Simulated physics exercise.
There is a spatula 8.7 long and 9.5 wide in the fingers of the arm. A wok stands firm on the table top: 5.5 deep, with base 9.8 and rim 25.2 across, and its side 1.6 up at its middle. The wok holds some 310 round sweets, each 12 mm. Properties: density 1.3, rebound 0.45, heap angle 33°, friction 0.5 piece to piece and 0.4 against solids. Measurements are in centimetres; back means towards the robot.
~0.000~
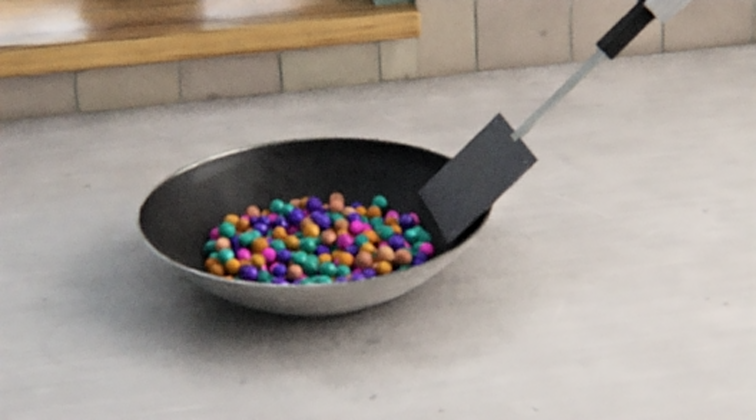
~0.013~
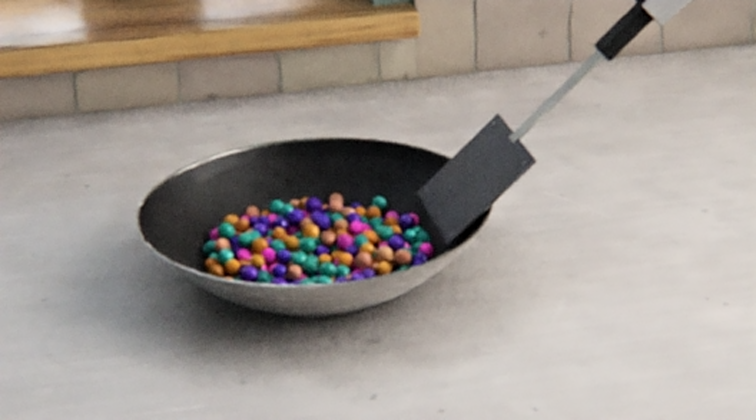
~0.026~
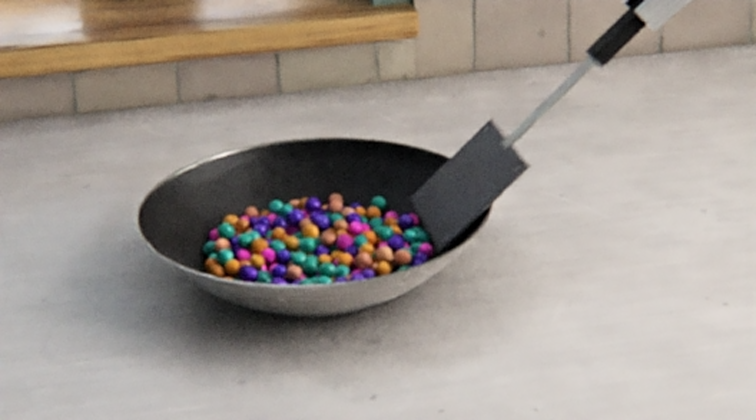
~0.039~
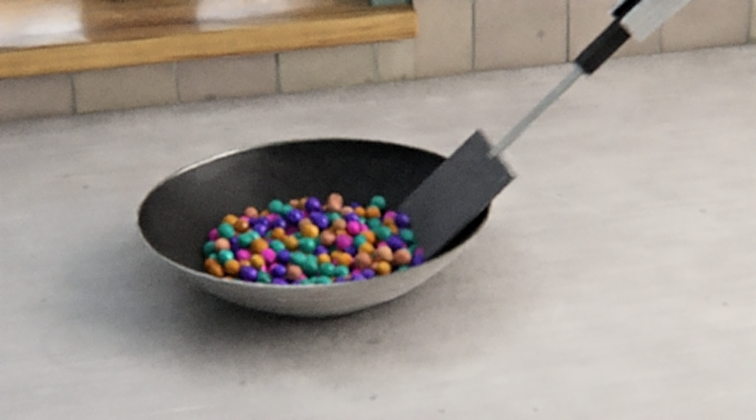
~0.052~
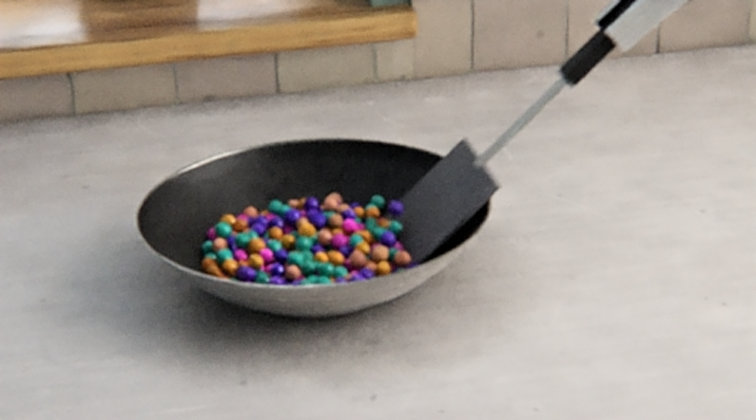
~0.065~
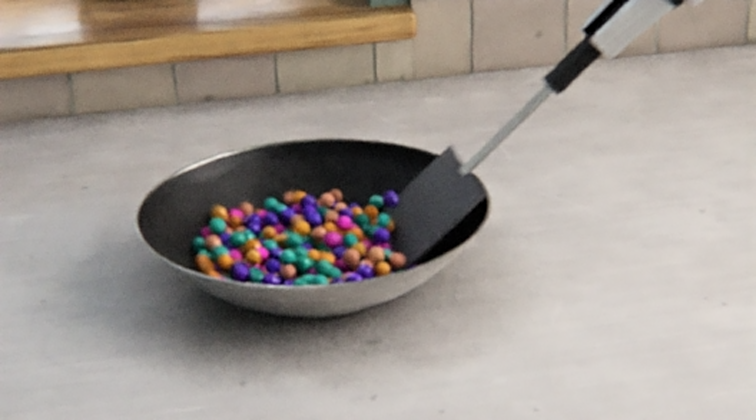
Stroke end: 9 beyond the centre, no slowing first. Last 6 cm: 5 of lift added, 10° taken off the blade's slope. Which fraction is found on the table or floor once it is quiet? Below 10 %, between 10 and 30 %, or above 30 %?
Above 30 %.
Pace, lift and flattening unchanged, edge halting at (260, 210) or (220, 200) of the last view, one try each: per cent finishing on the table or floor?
5 % and 20 %.
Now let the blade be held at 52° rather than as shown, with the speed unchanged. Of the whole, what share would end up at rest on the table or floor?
Estimate for that slope: Some 40 per cent.
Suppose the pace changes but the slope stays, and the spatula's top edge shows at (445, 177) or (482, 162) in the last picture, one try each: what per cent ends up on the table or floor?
Estimates: Near 50 %, near 25 %.
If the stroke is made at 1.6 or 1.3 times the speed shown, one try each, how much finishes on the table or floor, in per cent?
Try one about 50 %, try two about 55 %.
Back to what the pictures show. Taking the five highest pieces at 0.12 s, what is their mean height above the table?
I'd say close to 5 cm on average.
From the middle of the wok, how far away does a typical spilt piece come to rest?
The answer is around 30 cm.
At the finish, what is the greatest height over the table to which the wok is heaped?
Roughly 4.5 centimetres.
After 0.12 s, sloping 42°, highest piece 7 above the table; 307 in the wok.
After 0.18 s, sloping 39°, highest piece 8 above the table; 304 in the wok, 3 on the blade or in flight.
After 0.41 s, sloping 32°, highest piece 15 above the table; 181 in the wok, 78 on the table or floor, 48 on the blade or in flight.
After 1.46 s, sloping 32°, highest piece 4 above the table; 181 in the wok, 126 on the table or floor.
At rest, 181 in the wok, 126 on the table or floor. That is 41 % on the table or floor.
